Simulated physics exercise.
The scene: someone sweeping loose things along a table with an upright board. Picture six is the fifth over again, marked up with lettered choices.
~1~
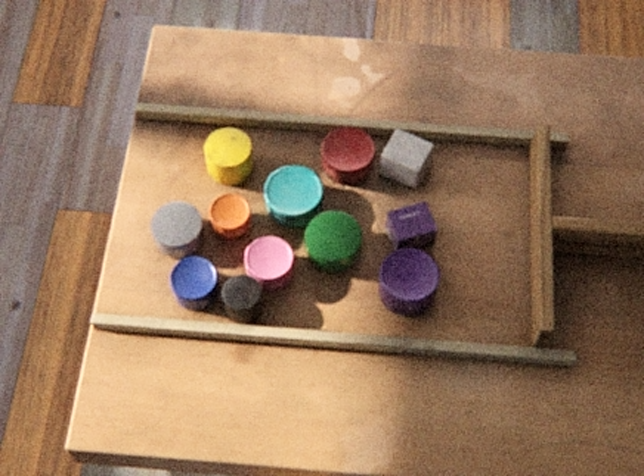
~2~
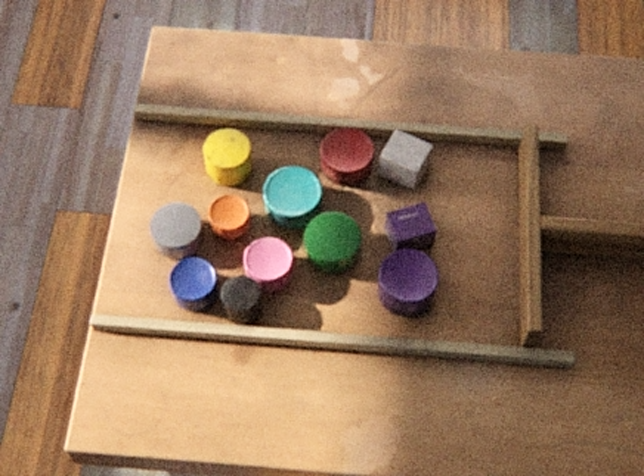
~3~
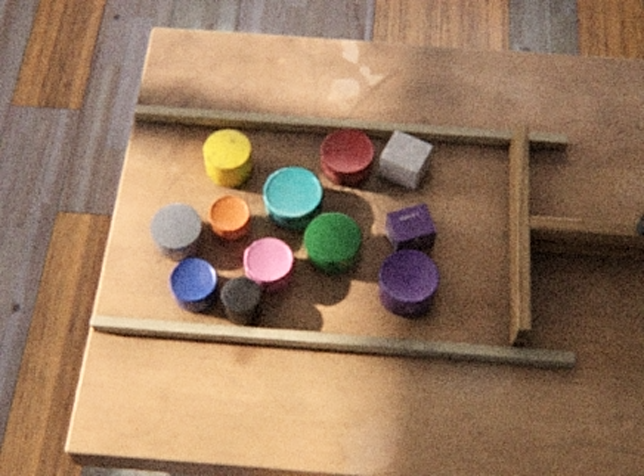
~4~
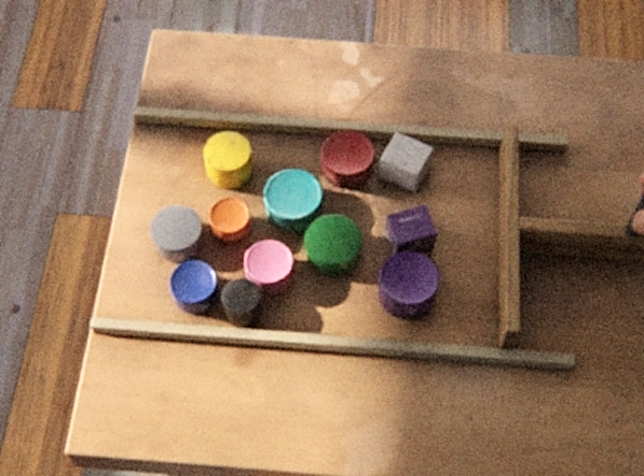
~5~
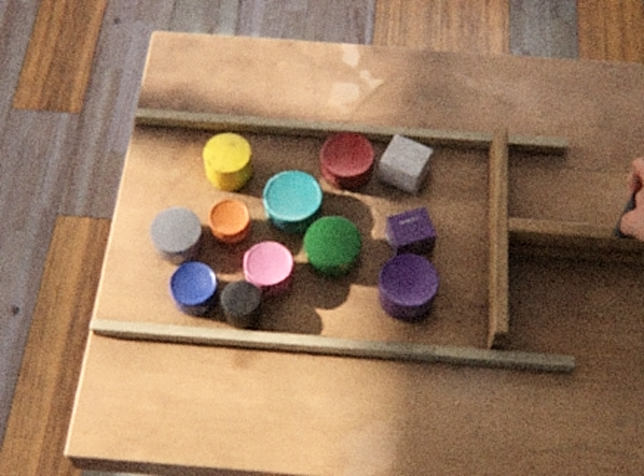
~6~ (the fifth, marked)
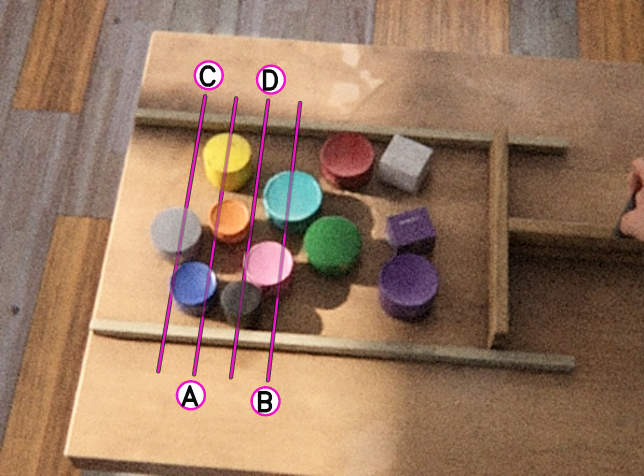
The video shows colourful round tins and two small blocks sitting still between wooden rails on a table, while an upright board slides slowly left toward them and a hand holding its handle comes into view at the right.
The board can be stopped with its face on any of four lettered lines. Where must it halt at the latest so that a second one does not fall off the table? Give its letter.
No second one falls up to D.
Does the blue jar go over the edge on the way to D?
No.
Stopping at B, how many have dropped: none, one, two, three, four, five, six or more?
The count is none.
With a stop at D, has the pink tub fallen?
No.
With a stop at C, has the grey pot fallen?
Yes.
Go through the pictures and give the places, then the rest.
The first frame shows yellow tin (230, 157); grey pot (178, 230); green pot (333, 243).
The second frame shows board (534, 222); blue jar (194, 285).
The third frame shows board (523, 221); black tin (242, 301).
The fourth frame shows board (513, 222); pink tub (269, 268).
The fifth frame shows board (502, 224); purple tub (407, 288); red tub (347, 162); orange jar (230, 224).
On the marked copy, A at (217, 226); B at (285, 231); C at (183, 224); D at (251, 229).
Taking D. A third of the way, board (411, 217); red tub (337, 162); white block (384, 170).
Two thirds of the way, board (322, 211); grey pot (167, 238); blue jar (162, 294).
When it is over, board (255, 206); grey pot (111, 248); blue jar (105, 298); none fallen.
As for the rest, A drops four; B is within the limit but short; C drops seven.
